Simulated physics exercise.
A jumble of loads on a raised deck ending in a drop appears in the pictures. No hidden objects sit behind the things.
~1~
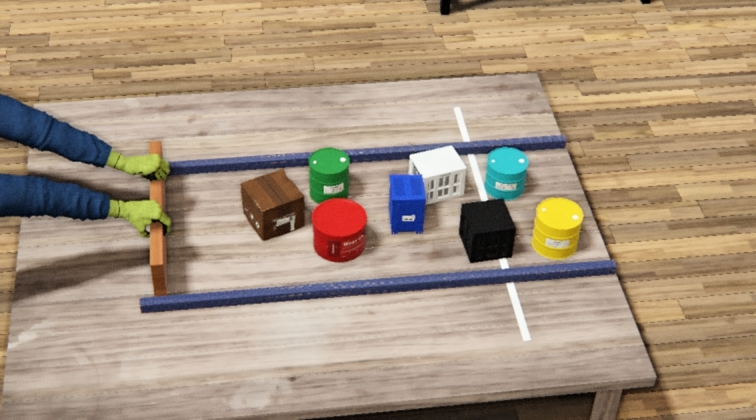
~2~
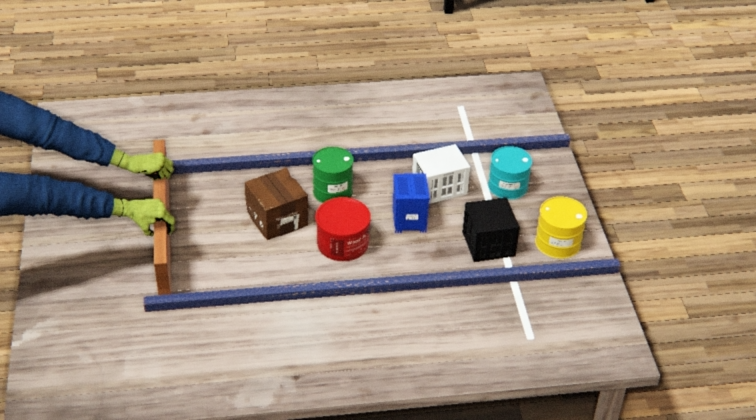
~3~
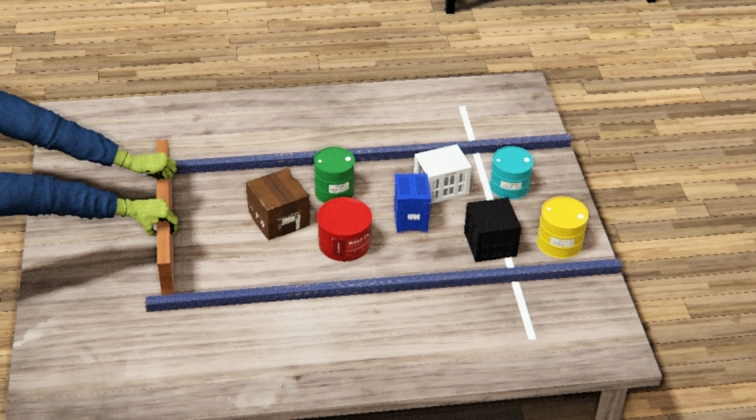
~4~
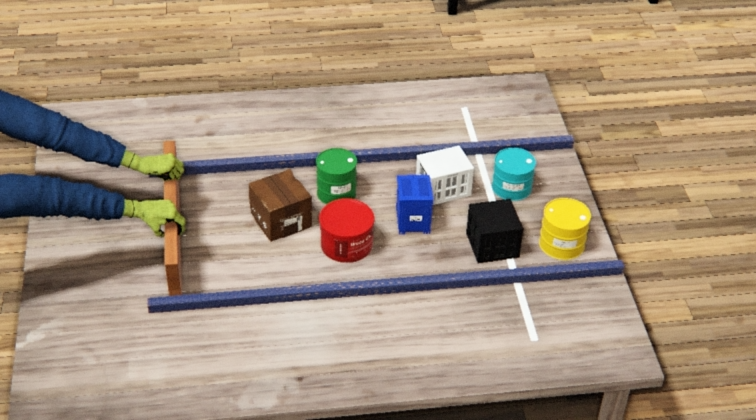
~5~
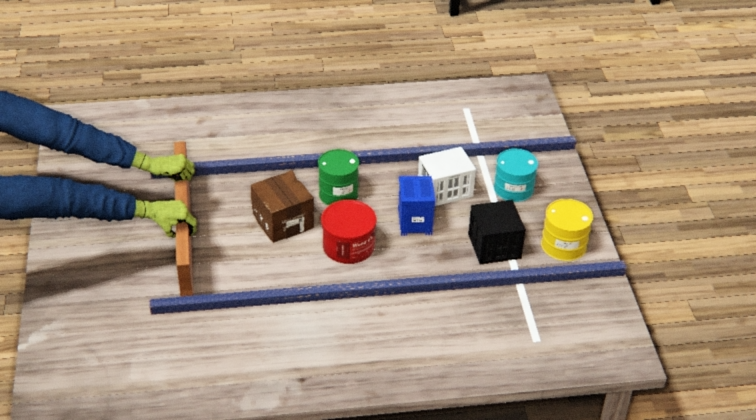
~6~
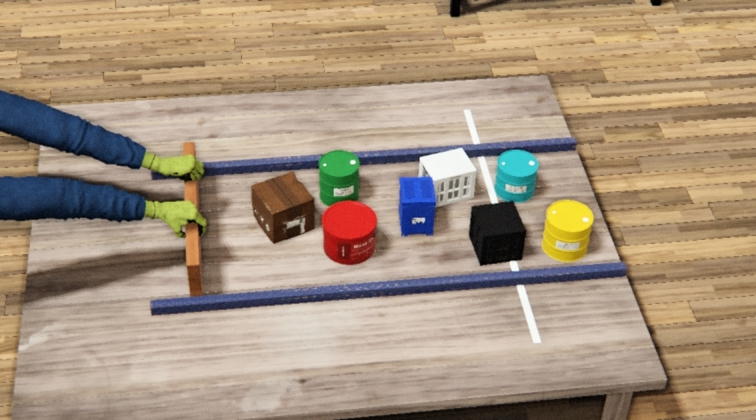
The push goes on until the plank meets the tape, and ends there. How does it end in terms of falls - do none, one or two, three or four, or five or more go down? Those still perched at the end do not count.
In the end, the drop-off count sits at one or a two.
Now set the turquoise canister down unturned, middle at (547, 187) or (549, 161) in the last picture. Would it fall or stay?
Lab note: Turquoise canister, try one rests in place; try two goes down.
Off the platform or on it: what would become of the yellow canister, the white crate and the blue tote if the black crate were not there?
Yellow canister stays put, white crate stays put, blue tote stays put.
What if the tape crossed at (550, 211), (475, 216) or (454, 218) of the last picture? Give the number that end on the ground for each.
The counts: 5, 0 and 0.
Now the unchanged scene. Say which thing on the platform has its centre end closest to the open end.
The black crate, that one.
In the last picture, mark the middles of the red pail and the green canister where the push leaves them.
Red pail: About (535, 229); green canister: About (509, 164).
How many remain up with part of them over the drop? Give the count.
That comes to 0 of them.
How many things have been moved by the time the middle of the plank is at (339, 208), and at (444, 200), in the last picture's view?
The count reaches 3 first and 8 second.
A little later, none off yet; yellow canister at rest near (567, 231); turquoise canister at rest near (516, 176); black crate at rest near (497, 233).
When it is over, the number that fall off is one or two; down, turquoise canister and yellow canister.
